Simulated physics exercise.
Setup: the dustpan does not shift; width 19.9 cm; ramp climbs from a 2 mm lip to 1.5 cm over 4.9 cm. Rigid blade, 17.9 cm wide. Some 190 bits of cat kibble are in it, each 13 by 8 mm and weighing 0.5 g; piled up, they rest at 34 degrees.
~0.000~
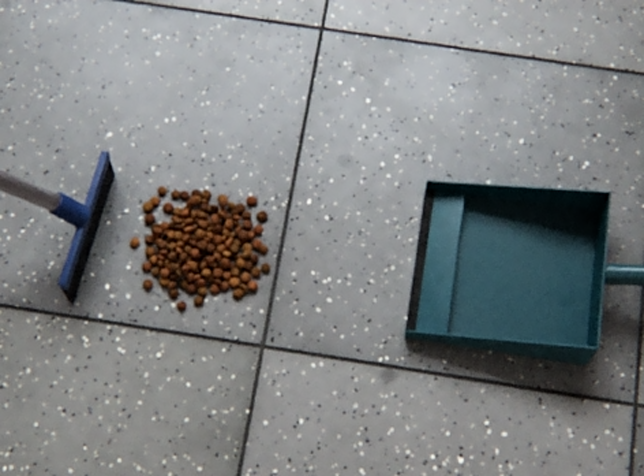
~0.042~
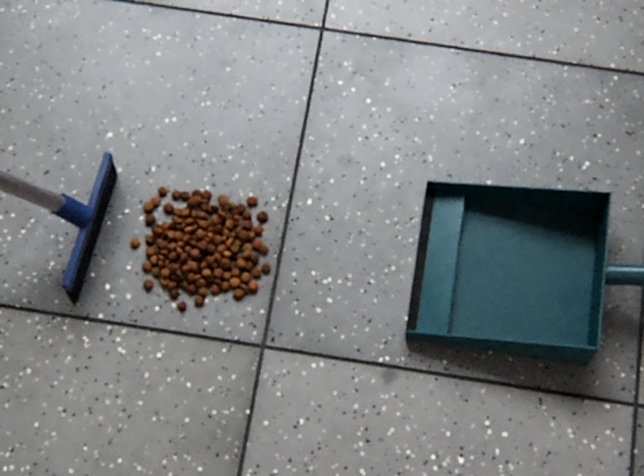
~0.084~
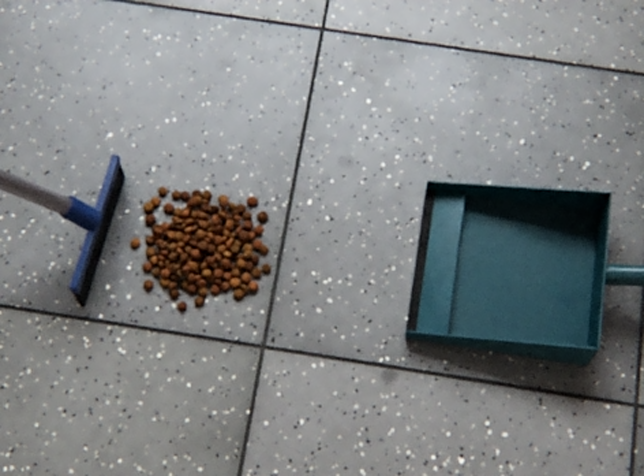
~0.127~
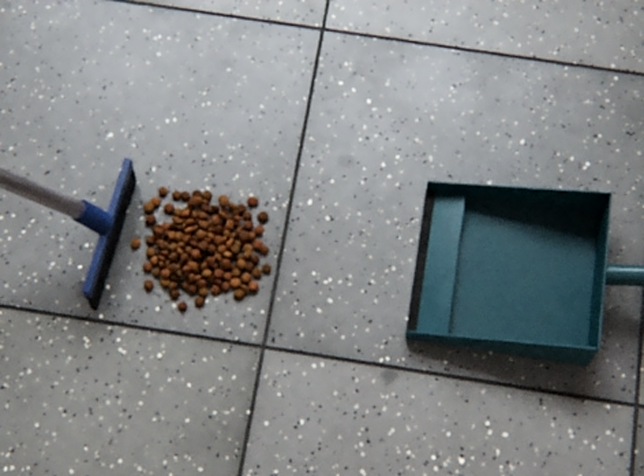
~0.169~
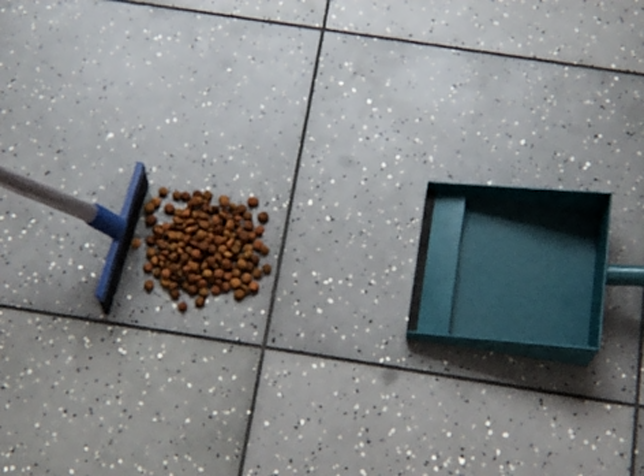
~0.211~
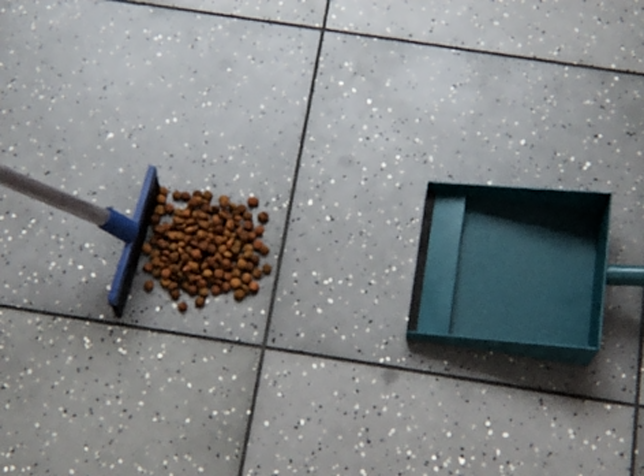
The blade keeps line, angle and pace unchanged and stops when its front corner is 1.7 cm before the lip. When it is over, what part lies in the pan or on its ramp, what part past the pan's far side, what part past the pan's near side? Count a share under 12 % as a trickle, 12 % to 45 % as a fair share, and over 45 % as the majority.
In the pan or on its ramp: A fair share. Past the pan's far side: A trickle. Past the pan's near side: A fair share.
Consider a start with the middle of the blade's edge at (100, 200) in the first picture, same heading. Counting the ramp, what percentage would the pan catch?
30 per cent, roughly.
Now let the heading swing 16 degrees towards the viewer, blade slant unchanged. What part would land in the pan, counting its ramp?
Estimate: 0 % in pan or on ramp.
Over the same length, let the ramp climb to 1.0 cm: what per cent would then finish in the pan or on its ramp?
Near 30 per cent, then.
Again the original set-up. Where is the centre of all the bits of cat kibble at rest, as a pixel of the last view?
Centre at rest: Approx. (409, 302) px.
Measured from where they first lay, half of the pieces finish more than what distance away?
Median shift: Approx. 26 cm.
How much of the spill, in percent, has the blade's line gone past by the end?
Roughly 20 in a hundred.
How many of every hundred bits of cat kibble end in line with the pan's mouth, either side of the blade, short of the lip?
That works out near 45 percent.
Then, at 0.62 s, middle of the blade 19 cm from the lip; 0 % over the lip, far side 0 %, near side 10 %.
Then, at 0.90 s, middle of the blade 9 cm from the lip; 0 % over the lip, far side 0 %, near side 20 %.
After 1.27 s, middle of the blade 2 cm from the lip; 25 % over the lip, far side 0 %, near side 25 %.
At rest (1.6 s), pan 30 %, far side 0 %, near side 30 %, in front of the lip or behind the blade 45 %.
